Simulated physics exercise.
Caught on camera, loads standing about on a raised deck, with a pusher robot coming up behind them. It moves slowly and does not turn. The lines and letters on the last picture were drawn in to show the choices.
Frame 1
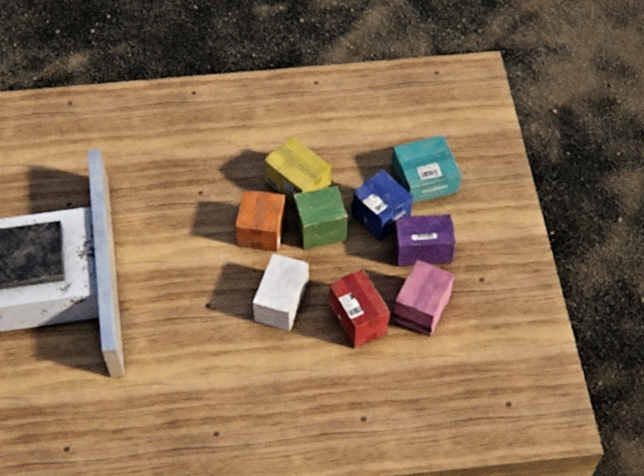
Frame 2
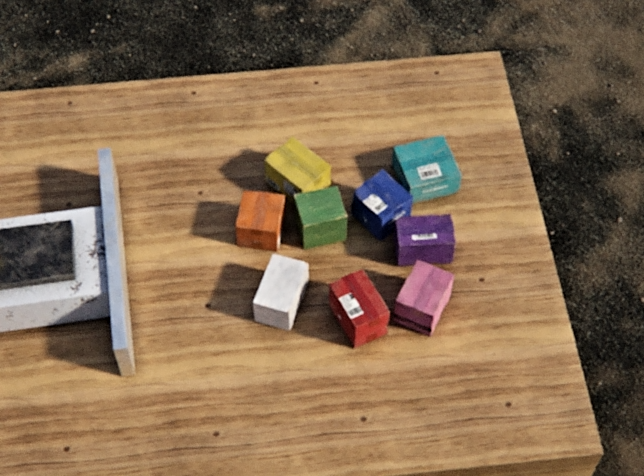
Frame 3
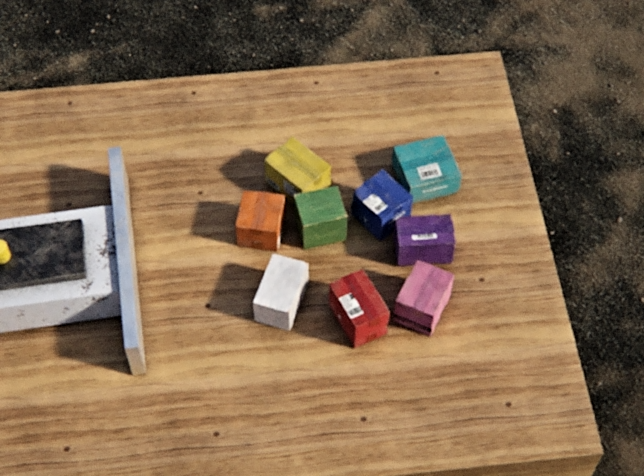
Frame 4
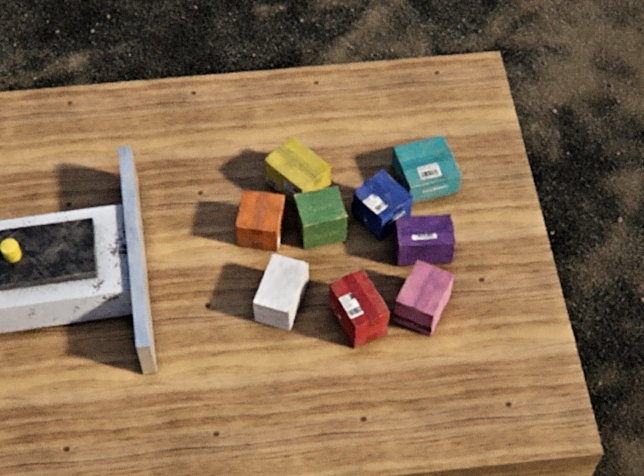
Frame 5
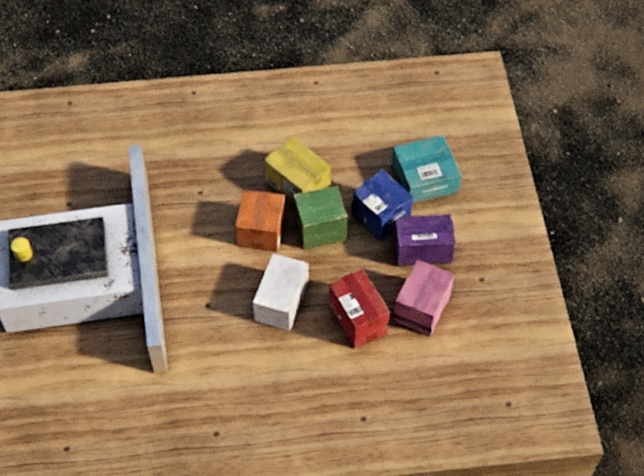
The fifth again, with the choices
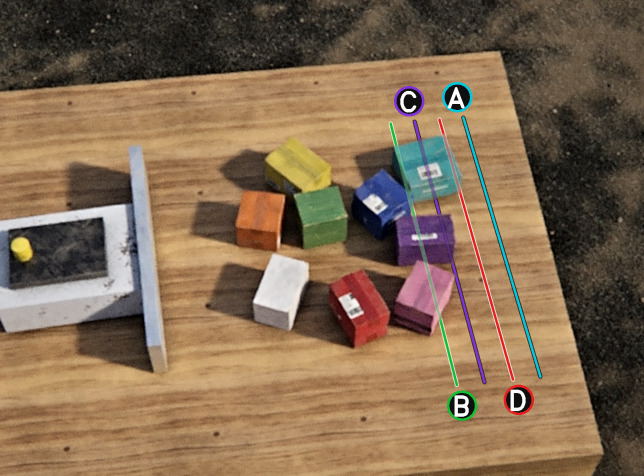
A white pusher robot with a wide, flat blade crept slowly to the right across a wooden deck, its yellow knob coming into view, while the colourful boxes in front of it stayed still, untouched.
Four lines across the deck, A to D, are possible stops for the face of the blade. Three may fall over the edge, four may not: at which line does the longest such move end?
No fourth one falls up to D.
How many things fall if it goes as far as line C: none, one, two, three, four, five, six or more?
In all, one.
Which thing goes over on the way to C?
The blue parcel goes over.
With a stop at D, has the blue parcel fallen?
Yes.
On the marked copy, A at (499, 238); B at (421, 245); C at (447, 243); D at (474, 240).
Taking D. A third of the way, robot (186, 240); yellow parcel (302, 172); white crate (297, 286).
Two thirds of the way, robot (306, 229); blue parcel (486, 203); pink box (491, 315).
When it is over, robot (399, 221); blue parcel over the edge; pink box over the edge; three fallen.
As for the rest, A drops five; B is within the limit but short; C is within the limit but short.
